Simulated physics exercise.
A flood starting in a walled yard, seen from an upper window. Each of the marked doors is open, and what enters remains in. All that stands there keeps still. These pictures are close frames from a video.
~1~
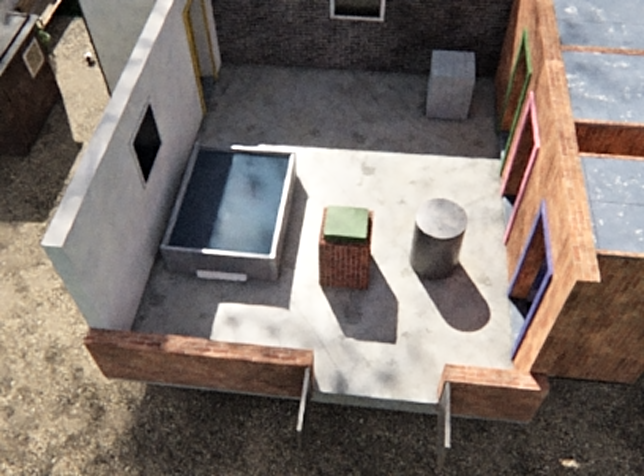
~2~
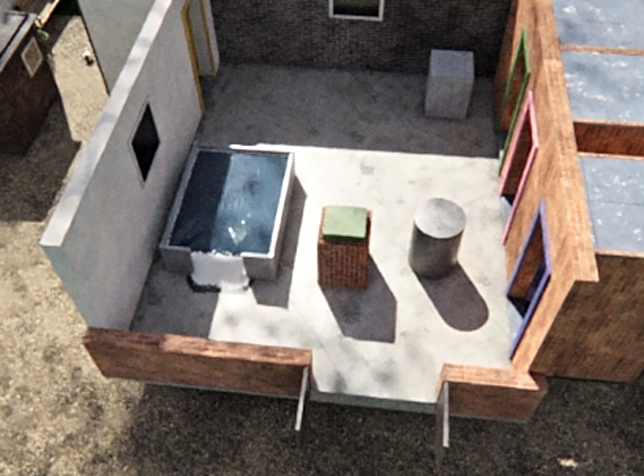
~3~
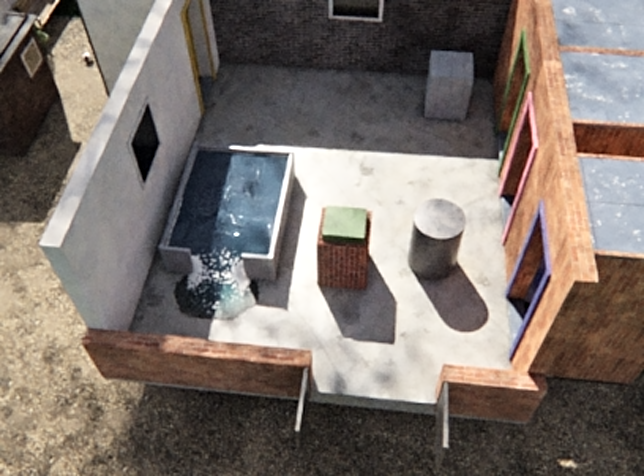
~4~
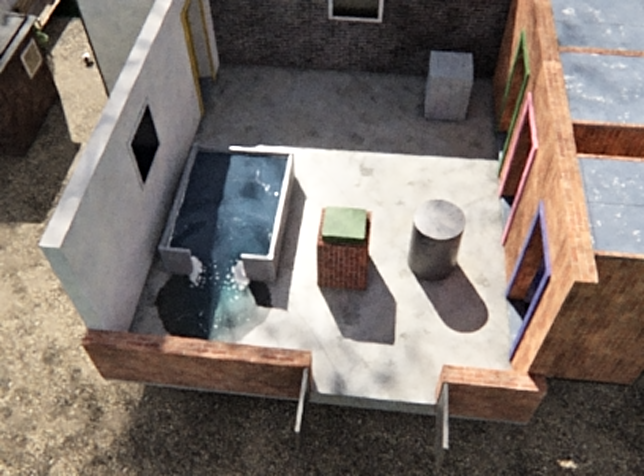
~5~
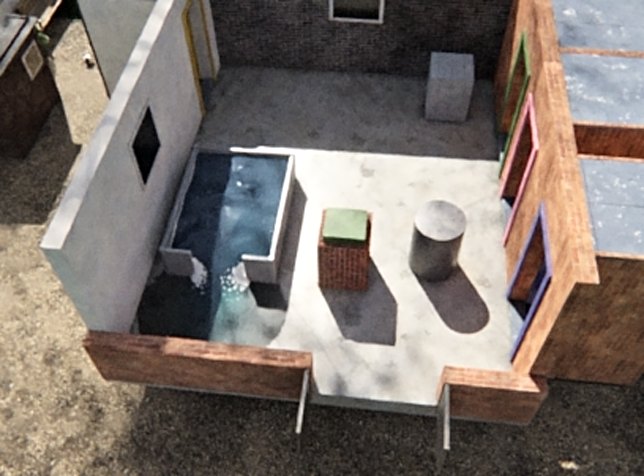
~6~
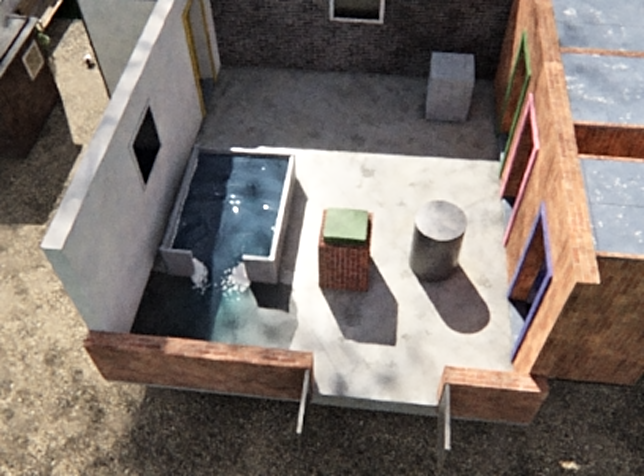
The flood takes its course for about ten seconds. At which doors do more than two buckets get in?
The pink door never tops two buckets; the yellow door never tops two buckets; the blue door tops two buckets; the green door never tops two buckets.
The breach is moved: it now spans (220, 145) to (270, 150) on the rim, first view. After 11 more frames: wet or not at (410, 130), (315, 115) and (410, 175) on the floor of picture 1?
Following the listed order, the three come out not reached, reached by the spill and not reached.
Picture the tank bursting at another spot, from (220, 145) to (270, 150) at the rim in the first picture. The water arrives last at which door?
The answer is the door marked blue.
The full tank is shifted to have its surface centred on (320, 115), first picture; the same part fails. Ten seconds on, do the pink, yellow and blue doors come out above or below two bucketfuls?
Pink door stays within it; yellow door stays within it; blue door stays within it.
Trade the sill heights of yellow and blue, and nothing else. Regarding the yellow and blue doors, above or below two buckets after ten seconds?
The yellow door stays within, the blue door stays within.
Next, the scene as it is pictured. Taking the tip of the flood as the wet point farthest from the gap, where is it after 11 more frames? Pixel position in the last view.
Estimated pixel: (452, 390).
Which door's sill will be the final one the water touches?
Result: The green one.
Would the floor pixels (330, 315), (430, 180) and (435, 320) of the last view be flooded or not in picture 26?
First swamped, then spared, then swamped.
A moment on, water covers 10 % of the floor; the pink door not reached, the yellow door not reached, the blue door not reached, the green door not reached.
Next, water covers 20 % of the floor; the pink door not reached, the yellow door not reached, the blue door not reached, the green door not reached.
Then, water covers 35 % of the floor; the pink door not reached, the yellow door not reached, the blue door under two buckets in, the green door not reached.
Later, water covers 55 % of the floor; the pink door wet at the sill, nothing in, the yellow door wet at the sill, nothing in, the blue door over two buckets in, the green door wet at the sill, nothing in.
In the end, water covers 90 % of the floor; the pink door wet at the sill, nothing in, the yellow door wet at the sill, nothing in, the blue door far over two buckets in, the green door wet at the sill, nothing in.
